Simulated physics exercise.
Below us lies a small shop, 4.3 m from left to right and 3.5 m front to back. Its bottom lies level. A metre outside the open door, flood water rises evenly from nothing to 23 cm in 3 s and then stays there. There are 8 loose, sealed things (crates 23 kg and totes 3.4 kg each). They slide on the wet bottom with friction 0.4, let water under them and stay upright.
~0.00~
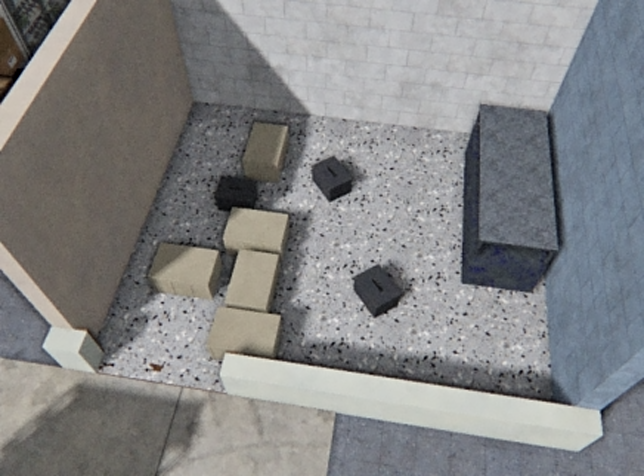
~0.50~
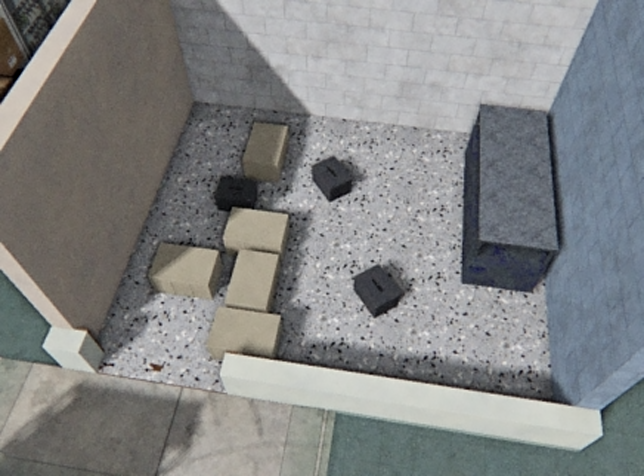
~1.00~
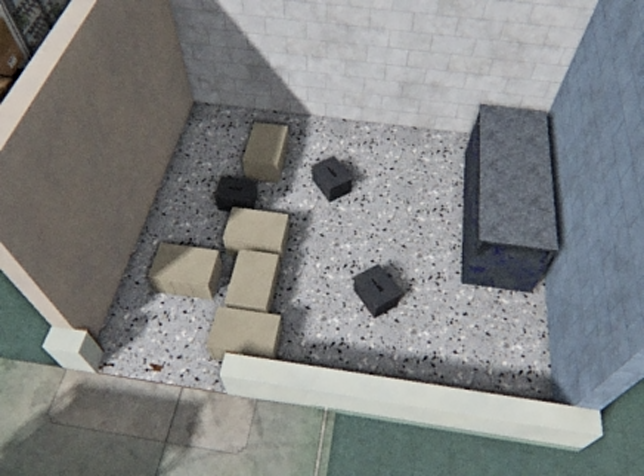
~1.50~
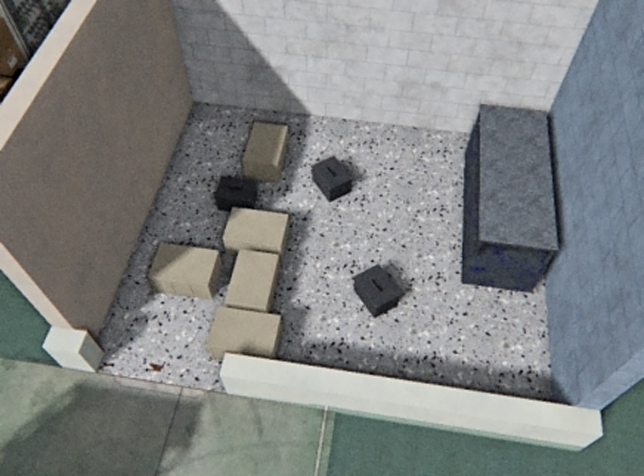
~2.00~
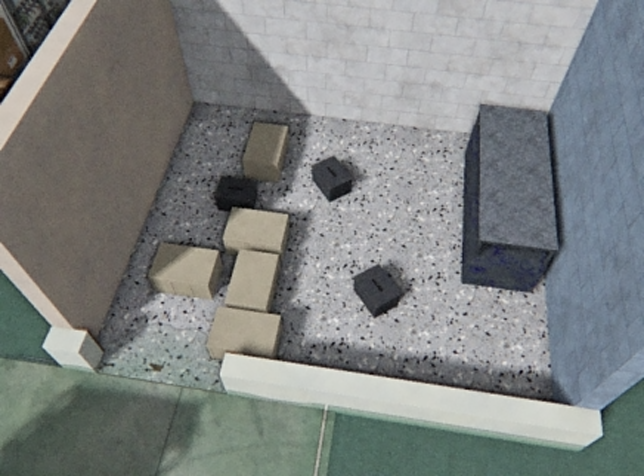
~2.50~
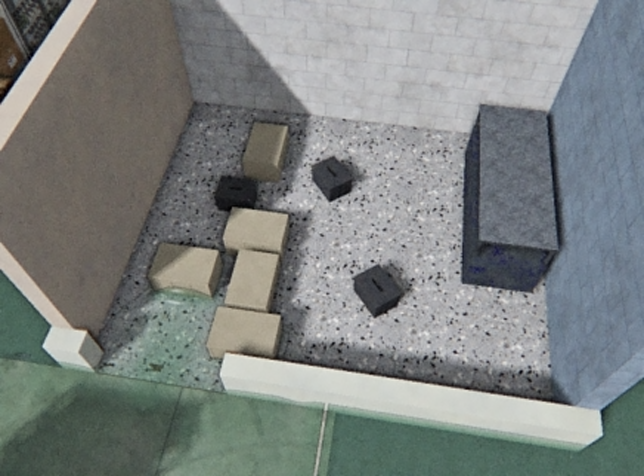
In a small shop seen from above, tan crates and dark totes stay still beside a large dark block, while greenish water spreads over the ground outside and then enters through the doorway at lower left, reaching the nearest crates.
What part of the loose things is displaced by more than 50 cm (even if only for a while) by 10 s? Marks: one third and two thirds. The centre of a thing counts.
That comes to two thirds or above.
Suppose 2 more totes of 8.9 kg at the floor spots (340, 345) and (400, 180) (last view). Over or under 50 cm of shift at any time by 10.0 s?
In that order: Under, past it.
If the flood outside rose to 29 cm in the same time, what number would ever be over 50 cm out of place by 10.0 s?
In that case 8 of them.
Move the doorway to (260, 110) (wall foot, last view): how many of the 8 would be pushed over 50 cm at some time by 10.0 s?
In that case 8 of them.
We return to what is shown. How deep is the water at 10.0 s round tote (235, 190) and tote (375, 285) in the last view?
About 20 and 7 cm.
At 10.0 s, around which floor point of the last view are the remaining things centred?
At about (381, 268).
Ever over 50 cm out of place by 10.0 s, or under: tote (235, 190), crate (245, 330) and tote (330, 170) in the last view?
In that order: Past it, less, more.
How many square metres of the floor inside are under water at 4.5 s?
Some 6.5 m2.
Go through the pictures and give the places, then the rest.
The first picture shows a crate at (184, 263) rests on the ground; a tote at (377, 285) rests on the ground; water covers 0.0 m2; 0 of 8 have shifted.
The second picture shows a crate at (184, 263), on the bottom; a tote at (377, 285), on the bottom; water covers 0.0 m2; 0 of 8 have shifted.
The third picture shows a crate at (184, 263), on the bottom; a tote at (377, 285) rests on the ground; 0.0 m2 under water; 0 of 8 have shifted.
The fourth picture shows a crate at (184, 263) rests on the ground; a tote at (377, 285) rests on the ground; 0.0 m2 under water; 0 of 8 have shifted.
The fifth picture shows a crate at (184, 263), on the bottom; a tote at (377, 285) rests on the ground; water covers 0.3 m2; 0 of 8 have shifted.
The sixth picture shows a crate at (184, 263), on the bottom; a tote at (377, 285), on the bottom; 0.8 m2 under water; 0 of 8 have shifted.
After 3.5 s 1 of 8 are over 50 cm from their spots; 0 afloat.
After 4.5 s 3 of 8 are over 50 cm from their spots; 0 afloat.
After 7.0 s 6 of 8 are over 50 cm from their spots; 3 afloat.
After 10.0 s 7 of 8 are over 50 cm from their spots, and 7 have been at some point; 5 afloat.
